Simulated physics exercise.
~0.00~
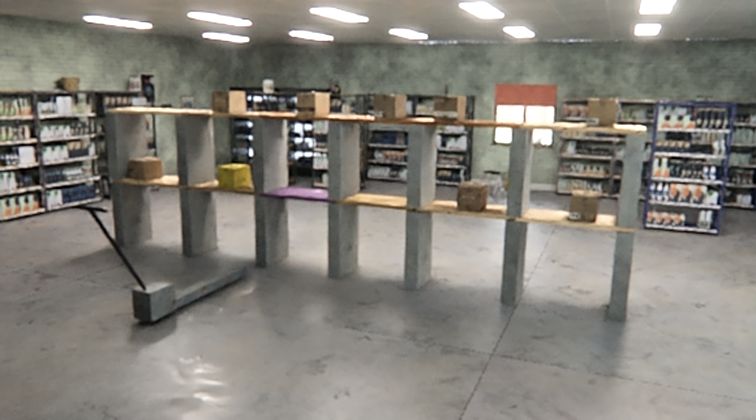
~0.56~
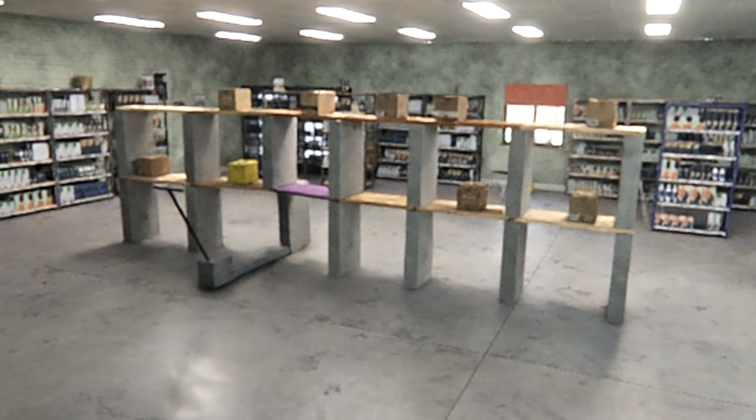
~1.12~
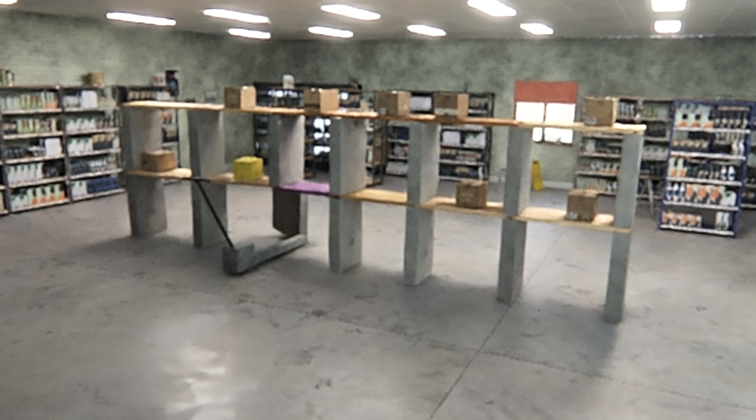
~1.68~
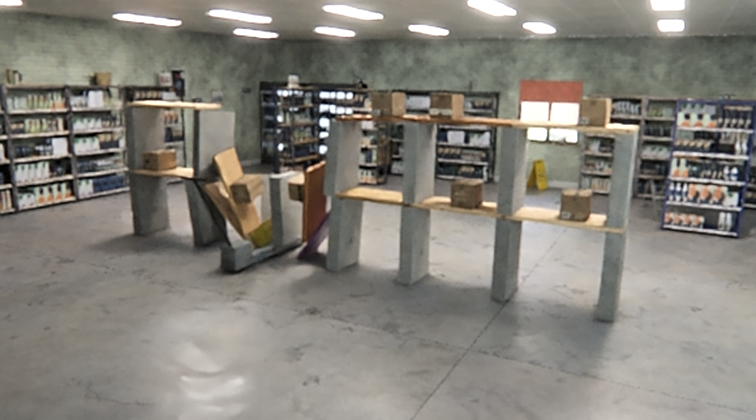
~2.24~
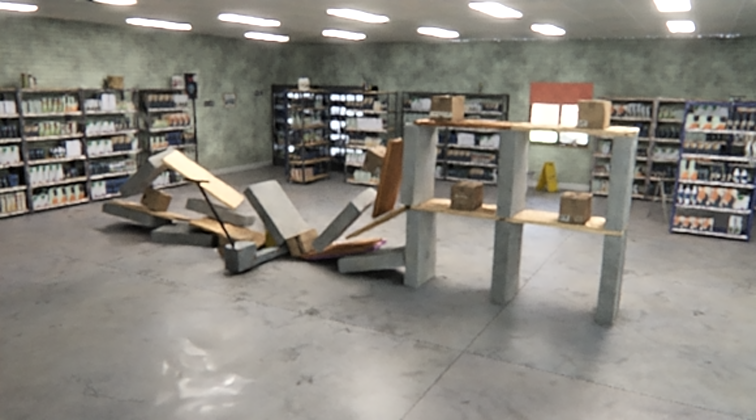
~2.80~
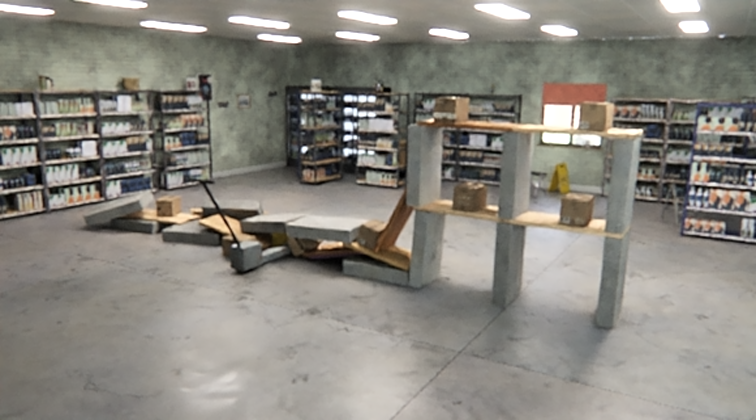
In a shop, a jack slides right into a makeshift rack, collapsing its left part.
